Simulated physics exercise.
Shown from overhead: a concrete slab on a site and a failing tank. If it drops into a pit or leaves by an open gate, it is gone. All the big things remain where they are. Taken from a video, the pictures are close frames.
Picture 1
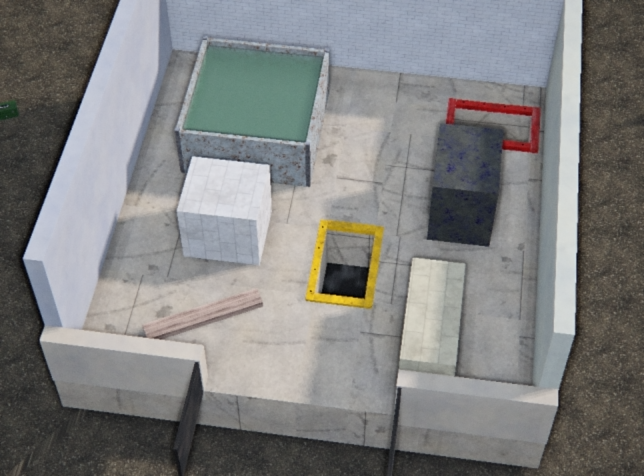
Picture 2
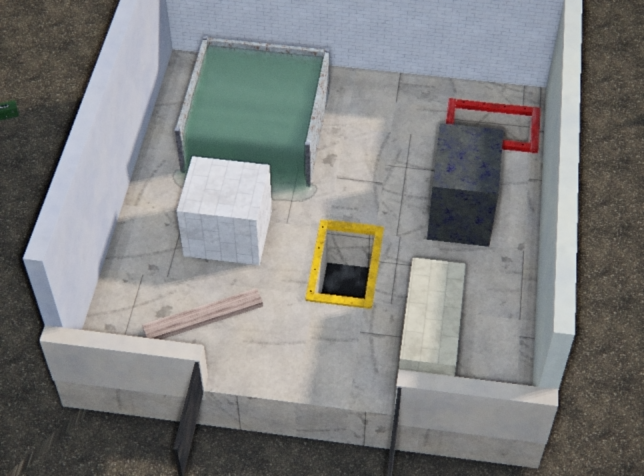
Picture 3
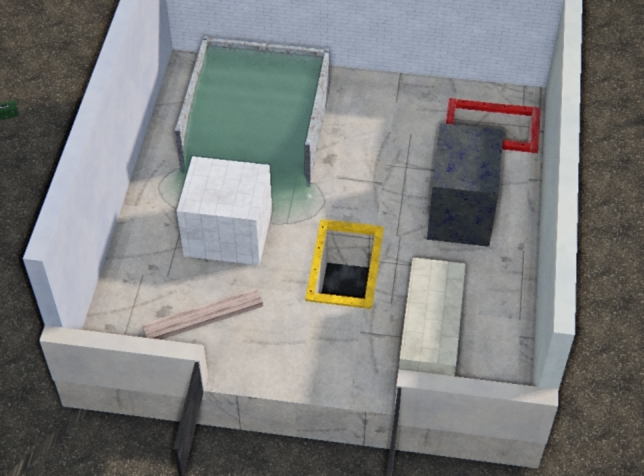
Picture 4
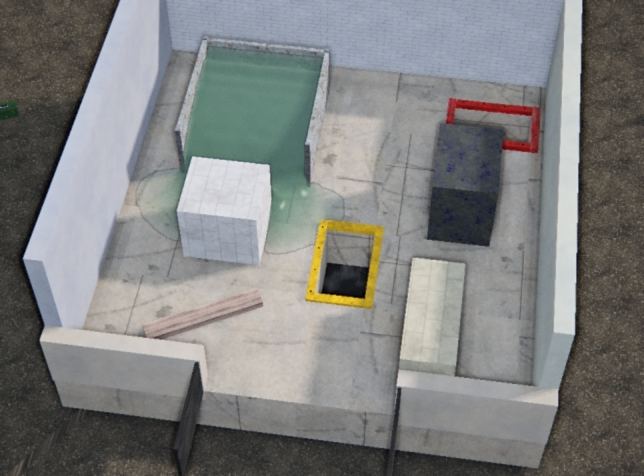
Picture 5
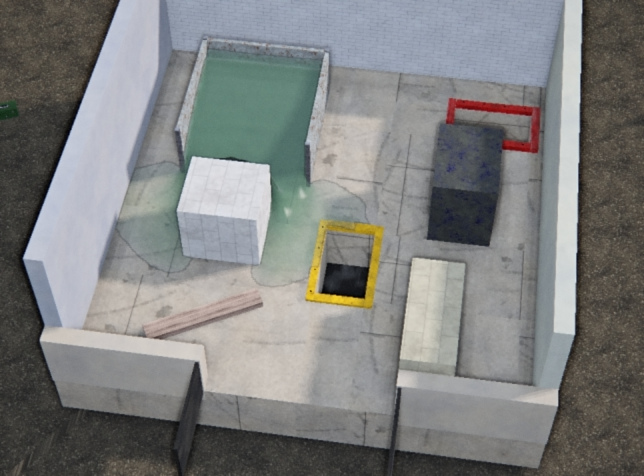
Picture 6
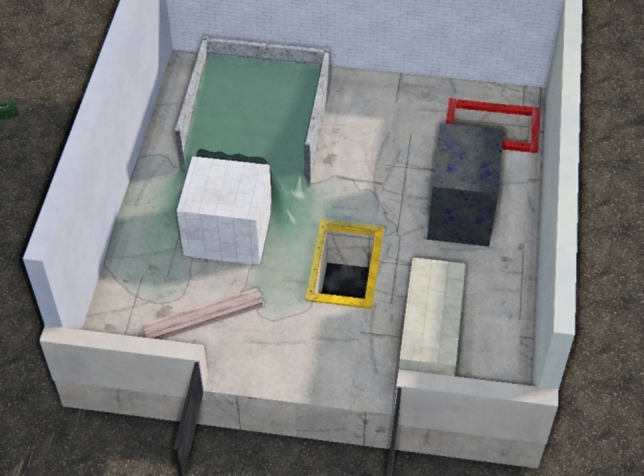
Green water pouring from the open front of a concrete tank, spreading around a white block and across the walled slab.
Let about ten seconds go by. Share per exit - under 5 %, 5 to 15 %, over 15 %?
Gate: Over 15 %. Yellow pit: Over 15 %. Red pit: Under 5 %.
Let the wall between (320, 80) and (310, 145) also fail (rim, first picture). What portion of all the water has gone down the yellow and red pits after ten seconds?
Shares: Yellow at 10 percent, red at 20 percent.
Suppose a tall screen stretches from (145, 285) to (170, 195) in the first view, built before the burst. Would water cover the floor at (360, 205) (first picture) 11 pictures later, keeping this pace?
Submerged.
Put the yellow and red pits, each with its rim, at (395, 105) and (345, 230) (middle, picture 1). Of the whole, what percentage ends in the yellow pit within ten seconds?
Share, yellow pit, approx.: 0 in a hundred.
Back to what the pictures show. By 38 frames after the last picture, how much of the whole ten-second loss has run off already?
It comes to around 75 per cent.
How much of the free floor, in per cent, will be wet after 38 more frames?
Near 85 in a hundred.
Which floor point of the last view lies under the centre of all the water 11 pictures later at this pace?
The spot I would choose is (231, 199).
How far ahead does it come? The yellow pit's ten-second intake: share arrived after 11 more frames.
Near 45 in a hundred.
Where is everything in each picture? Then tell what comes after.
Still water in the water tank at (255, 93), in the first picture.
The front is at (178, 173), out from the gap at (245, 165), in the second picture.
The front is at (165, 190), out from the gap at (245, 166), in the third picture.
Water pours out at (245, 168) and has run to (334, 222), in the fourth picture.
Water pours out at (245, 168) and has run to (294, 278), in the fifth picture.
The front is at (278, 315), out from the gap at (245, 167), in the sixth picture.
A moment on, water covers 35 % of the floor; the gate 1 %, the yellow pit 5 %, the red pit 0 %.
Next, water covers 50 % of the floor; the gate 4 %, the yellow pit 10 %, the red pit 0 %.
Then, water covers 70 % of the floor; the gate 7 %, the yellow pit 13 %, the red pit 0 %.
Later, water covers 85 % of the floor; the gate 13 %, the yellow pit 18 %, the red pit 0 %.
In the end, water covers 95 % of the floor; the gate 20 %, the yellow pit 22 %, the red pit 0 %.
